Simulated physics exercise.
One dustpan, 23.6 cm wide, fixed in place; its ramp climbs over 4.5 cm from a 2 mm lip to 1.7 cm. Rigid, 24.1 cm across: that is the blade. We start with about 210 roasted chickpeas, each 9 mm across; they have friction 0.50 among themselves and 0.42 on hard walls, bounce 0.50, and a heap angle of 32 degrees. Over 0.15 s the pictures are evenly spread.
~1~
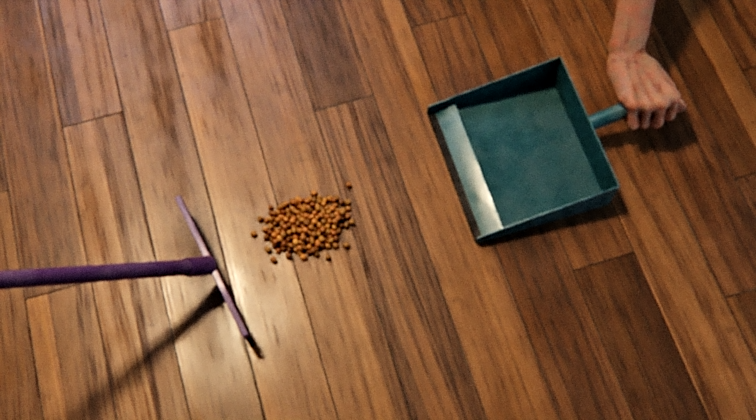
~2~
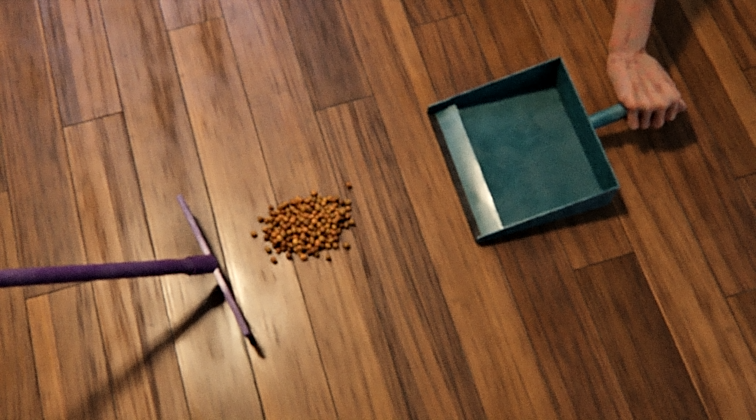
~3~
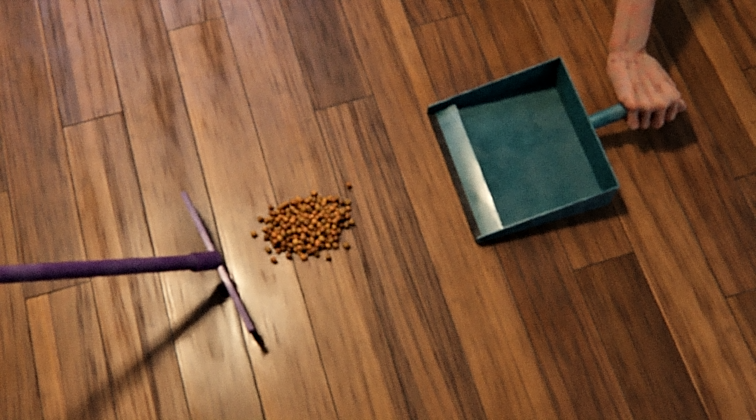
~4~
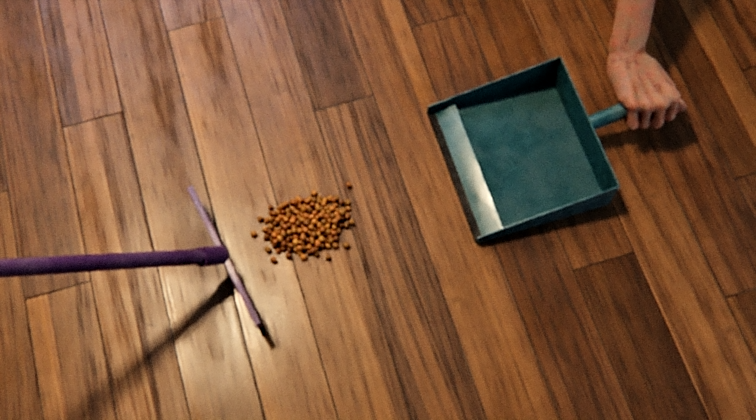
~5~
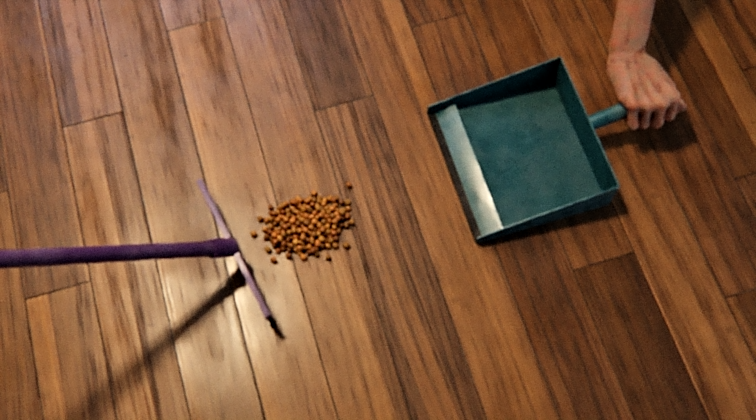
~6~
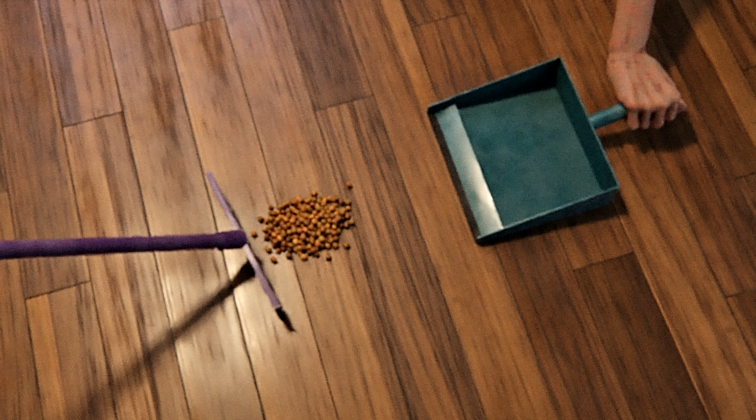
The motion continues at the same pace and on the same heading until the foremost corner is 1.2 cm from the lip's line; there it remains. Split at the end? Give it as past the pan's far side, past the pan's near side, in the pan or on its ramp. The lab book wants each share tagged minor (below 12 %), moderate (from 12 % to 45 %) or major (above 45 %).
Tags: Past the pan's far side = moderate; past the pan's near side = minor; in the pan or on its ramp = moderate.
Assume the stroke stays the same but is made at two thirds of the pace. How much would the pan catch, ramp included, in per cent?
I'd put it at roughly 25 per cent.
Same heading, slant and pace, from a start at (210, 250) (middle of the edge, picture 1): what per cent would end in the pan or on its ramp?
About 20 per cent.
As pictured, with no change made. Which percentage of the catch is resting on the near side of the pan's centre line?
Estimate: Close to 0 %.
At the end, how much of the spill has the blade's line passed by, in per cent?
About 15 per cent.
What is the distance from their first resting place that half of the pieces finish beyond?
Roughly 26 centimetres.
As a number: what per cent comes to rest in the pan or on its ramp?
Roughly 25 in a hundred come to rest there.
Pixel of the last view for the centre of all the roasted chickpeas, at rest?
Somewhere near (435, 134) in the last picture.
Then, 0.27 s after the last picture, middle of the blade 19 cm from the lip; 0 % over the lip, far side 0 %, near side 0 %.
Then, 0.46 s after the last picture, middle of the blade 9 cm from the lip; 0 % over the lip, far side 15 %, near side 0 %.
Then, 0.76 s after the last picture, middle of the blade 4 cm from the lip; 25 % over the lip, far side 25 %, near side 0 %.
In the end, far side 25 %, near side 0 %, pan 25 %, in front of the lip or behind the blade 45 %.
